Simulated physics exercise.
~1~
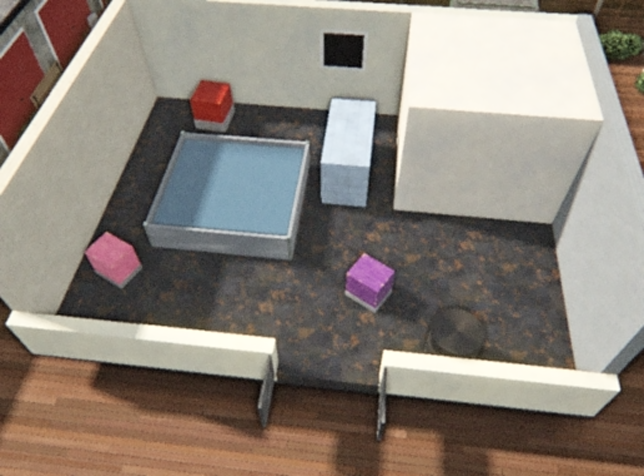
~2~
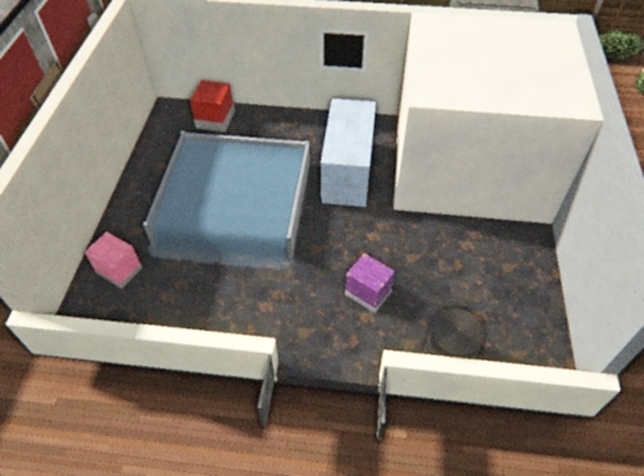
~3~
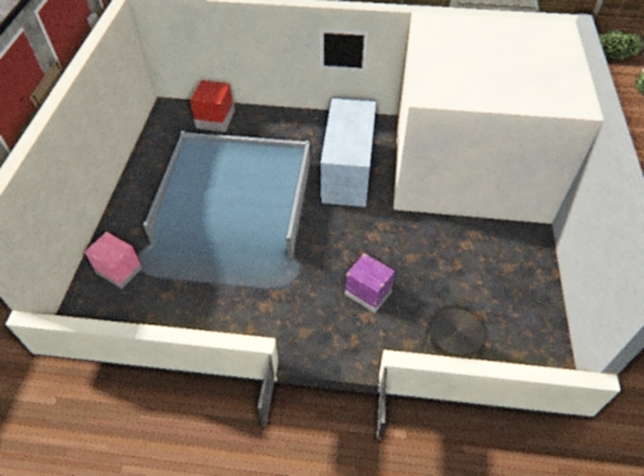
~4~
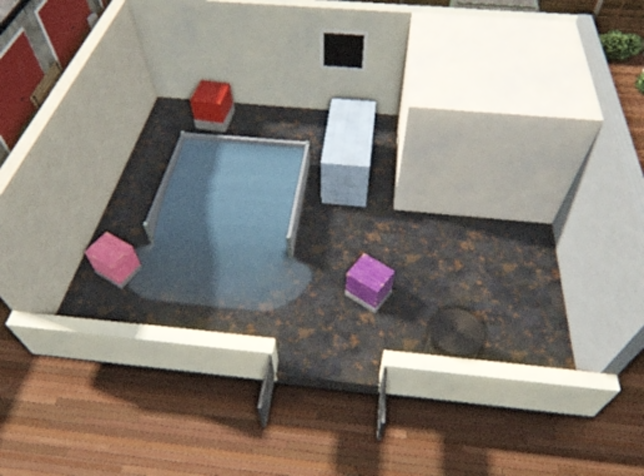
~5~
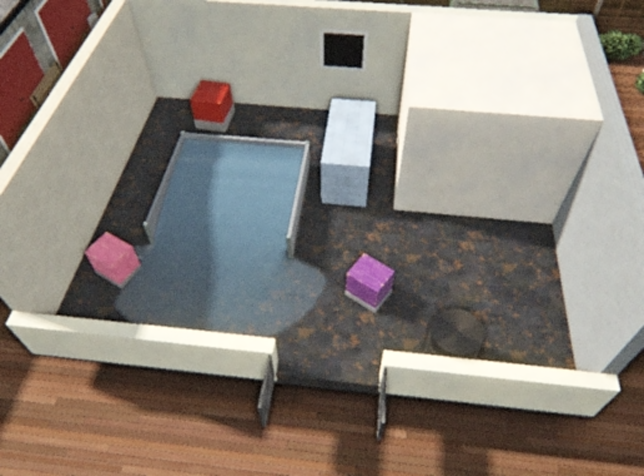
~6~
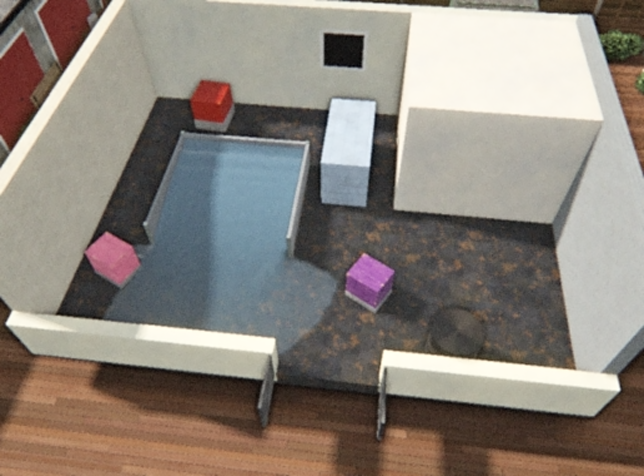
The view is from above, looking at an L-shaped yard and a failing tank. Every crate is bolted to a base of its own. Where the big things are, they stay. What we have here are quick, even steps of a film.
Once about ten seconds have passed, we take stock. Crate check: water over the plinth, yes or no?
Purple crate yes, red crate no, pink crate yes.
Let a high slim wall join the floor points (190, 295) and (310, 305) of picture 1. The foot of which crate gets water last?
Red crate.
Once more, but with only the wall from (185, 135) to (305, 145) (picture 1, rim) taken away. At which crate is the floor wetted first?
Answer: The crate marked red.
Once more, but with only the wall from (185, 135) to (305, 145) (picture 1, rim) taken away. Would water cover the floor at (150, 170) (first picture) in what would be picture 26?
Short version: Swamped.
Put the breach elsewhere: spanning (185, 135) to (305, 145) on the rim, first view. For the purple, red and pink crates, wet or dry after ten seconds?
Going through them, the purple crate gets reached, the red crate gets reached and the pink crate gets reached.
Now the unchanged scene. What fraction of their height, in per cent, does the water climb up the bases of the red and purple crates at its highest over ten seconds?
The first comes to 70 per cent and the second to 160 per cent.
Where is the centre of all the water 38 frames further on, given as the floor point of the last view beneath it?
(249, 255).
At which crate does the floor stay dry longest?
Coming in last, the crate marked red.
A moment on, water covers 25 % of the floor; the purple crate water round its plinth, the red crate not reached, the pink crate water round its plinth.
Next, water covers 30 % of the floor; the purple crate water round its plinth, the red crate not reached, the pink crate water round its plinth.
Then, water covers 40 % of the floor; the purple crate water round its plinth, the red crate not reached, the pink crate water round its plinth.
Later, water covers 75 % of the floor; the purple crate water round its plinth, the red crate water round its plinth, the pink crate water round its plinth.
In the end, water covers 95 % of the floor; the purple crate was topped, the red crate stayed above the water, the pink crate was topped.
